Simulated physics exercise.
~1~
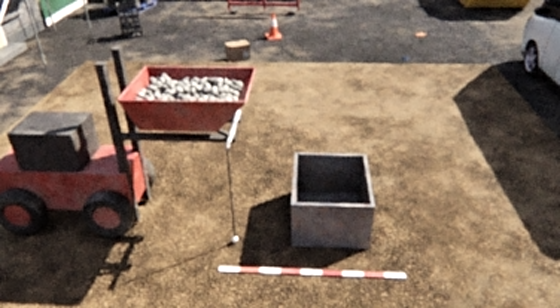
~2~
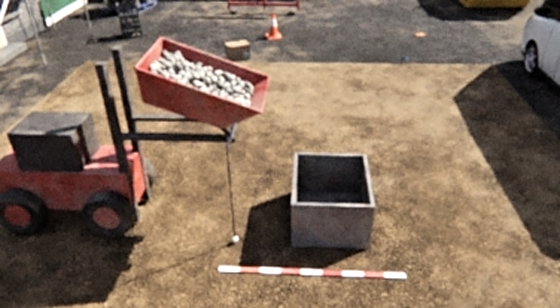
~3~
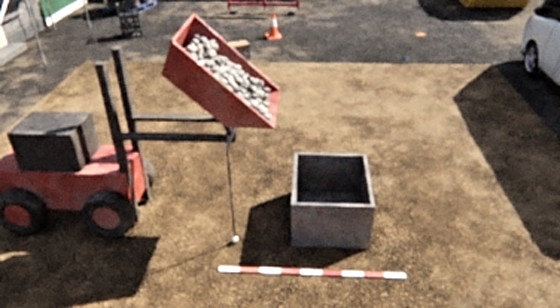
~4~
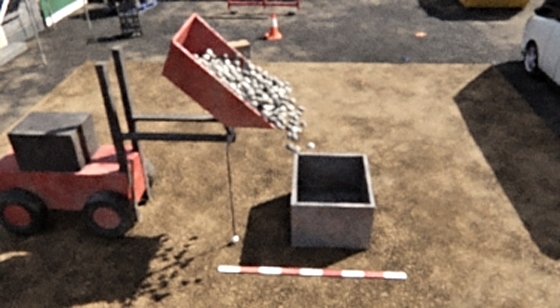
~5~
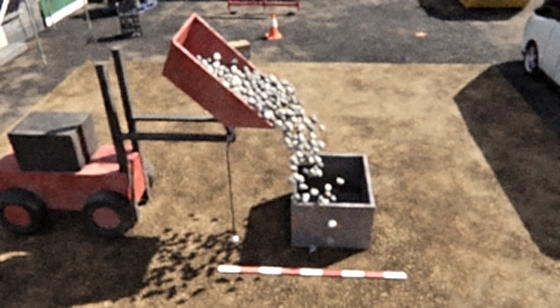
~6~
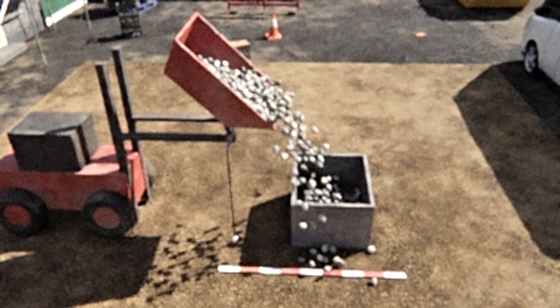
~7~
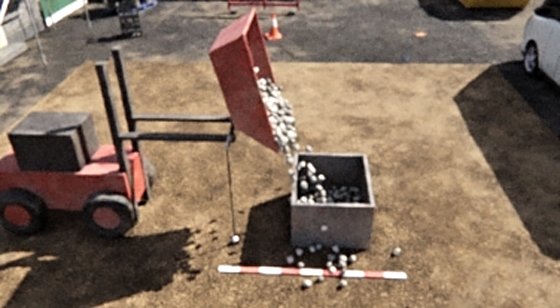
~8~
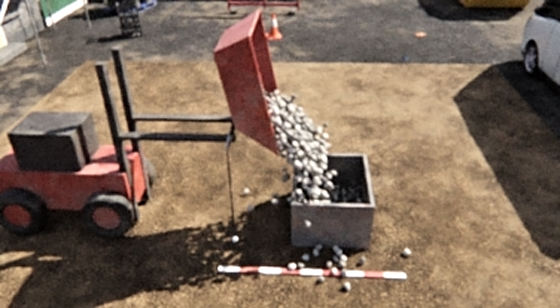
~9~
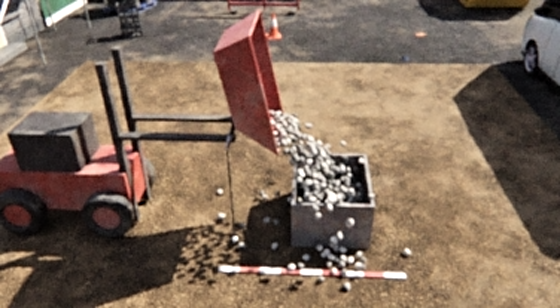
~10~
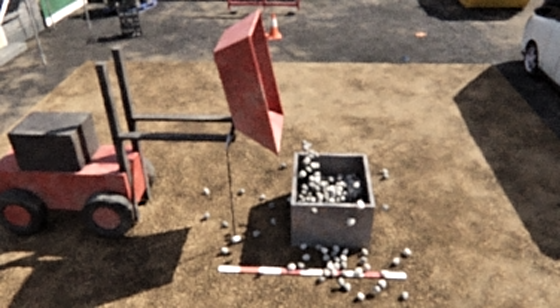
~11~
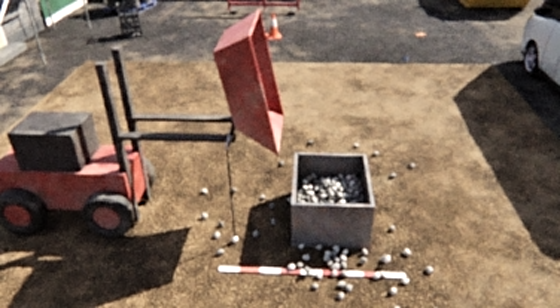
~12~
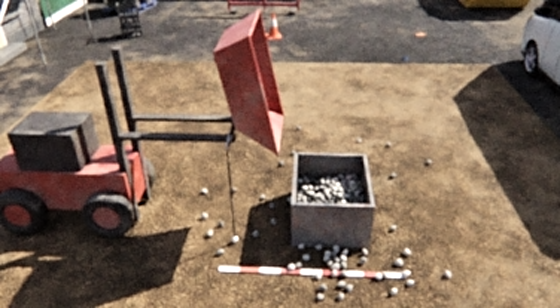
To begin with, a red forklift on the left holds up a red skip full of round, pale stones, with a grey open bin standing to the right and a striped staff on the ground in front. The skip tips steadily to the right, and the stones start to slide over its lower edge. They pour down into the bin while the skip pauses, some dropping in front of it. The skip then tips again until it is nearly upright, releasing a thicker rush of stones. Finally it hangs still and empty, with most stones inside the bin and others scattered around it.
